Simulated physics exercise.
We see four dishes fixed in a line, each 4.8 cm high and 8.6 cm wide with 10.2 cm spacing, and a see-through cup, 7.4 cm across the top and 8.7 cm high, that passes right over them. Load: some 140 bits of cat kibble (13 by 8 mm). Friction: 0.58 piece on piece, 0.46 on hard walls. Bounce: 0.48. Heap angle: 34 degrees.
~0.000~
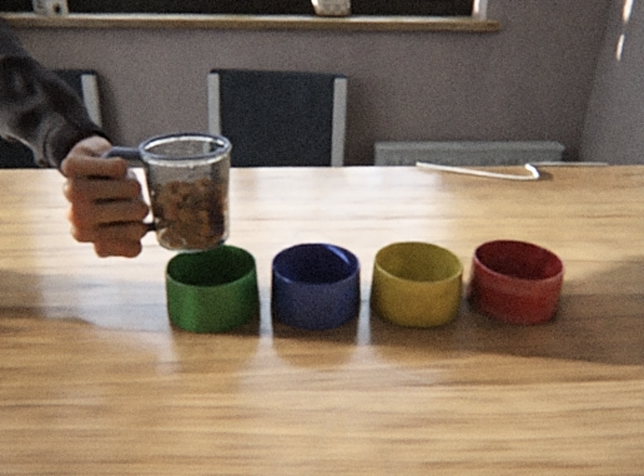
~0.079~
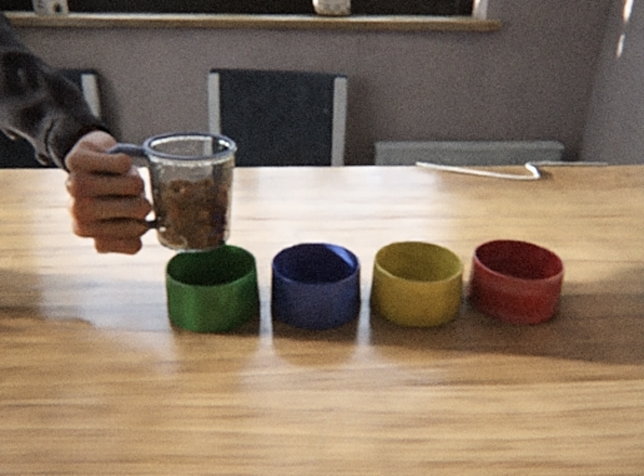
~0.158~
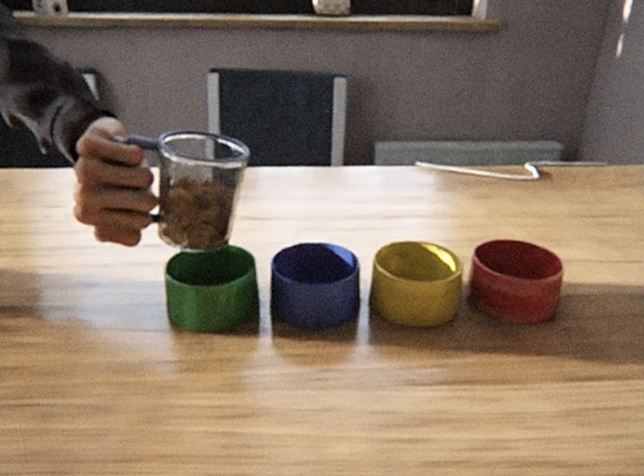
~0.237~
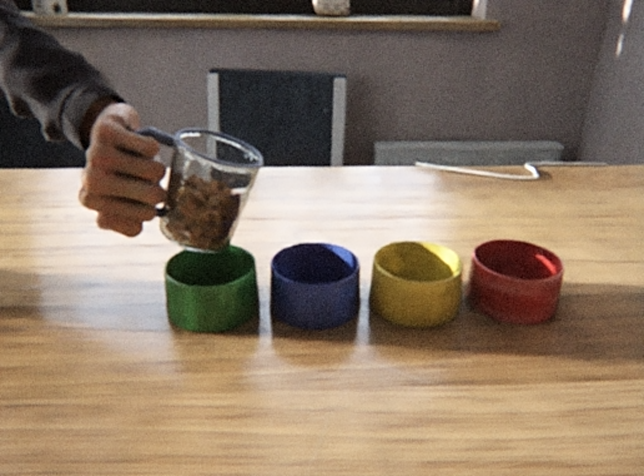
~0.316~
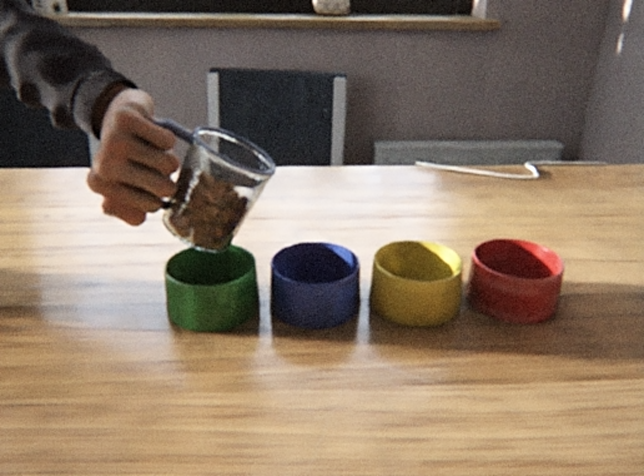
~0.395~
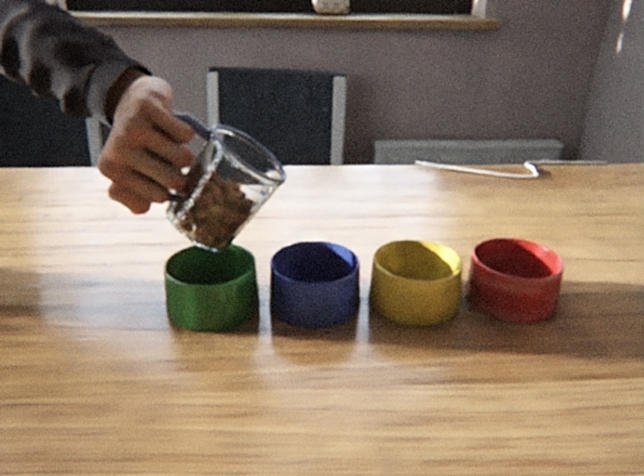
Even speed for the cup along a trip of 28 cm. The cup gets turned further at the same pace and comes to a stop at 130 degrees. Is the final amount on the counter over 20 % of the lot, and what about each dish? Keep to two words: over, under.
Red: Under, blue: Over, green: Under, yellow: Under, counter: Over.
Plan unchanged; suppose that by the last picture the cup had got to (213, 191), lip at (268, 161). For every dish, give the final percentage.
Red 0; blue 0; green 0; yellow 40.
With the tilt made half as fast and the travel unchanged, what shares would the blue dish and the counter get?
The blue dish would get 0 and the counter 50.
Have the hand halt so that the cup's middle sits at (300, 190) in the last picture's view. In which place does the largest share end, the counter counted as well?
Blue.
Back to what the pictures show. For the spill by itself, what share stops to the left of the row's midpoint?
Fraction on that side: Around 40 %.
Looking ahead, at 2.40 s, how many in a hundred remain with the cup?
Roughly 0 per cent, I'd say.
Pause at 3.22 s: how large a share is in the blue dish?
50 % so far.
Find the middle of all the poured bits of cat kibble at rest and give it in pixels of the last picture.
Centre at rest, approx.: (342, 293) px.
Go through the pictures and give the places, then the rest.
In the first frame, cup at (189, 193), tilt 0 degrees, lip at (228, 146), moved 0.0 cm; middle of the pieces at (194, 210); green dish at (211, 265); blue dish at (316, 263); yellow dish at (418, 261); red dish at (518, 259).
In the second frame, cup at (192, 192), tilt 3 degrees, lip at (233, 147), moved 0.2 cm; middle of the pieces at (196, 210).
In the third frame, cup at (199, 192), tilt 11 degrees, lip at (247, 153), moved 0.9 cm; middle of the pieces at (201, 210).
In the fourth frame, cup at (208, 192), tilt 19 degrees, lip at (261, 161), moved 1.7 cm; middle of the pieces at (206, 210).
In the fifth frame, cup at (216, 191), tilt 28 degrees, lip at (274, 169), moved 2.4 cm; middle of the pieces at (212, 208).
In the sixth frame, cup at (224, 191), tilt 36 degrees, lip at (285, 176), moved 3.2 cm; middle of the pieces at (217, 207); green dish at (210, 263); blue dish at (315, 261); yellow dish at (418, 259); red dish at (518, 258). The cup turns about 110 degrees a second and travels 9 cm a second.
After 1.60 s, tilt 130 degrees; cup holds 0 %, blue 50 %, yellow 10 %.
After 2.40 s, tilt 130 degrees; cup holds 0 %, blue 50 %, yellow 10 %.
After 3.22 s, tilt 130 degrees; cup holds 0 %, blue 50 %, yellow 10 %.
In the end, at 3.5 s, red 0 %, blue 50 %, green 0 %, yellow 10 %, counter 40 %.
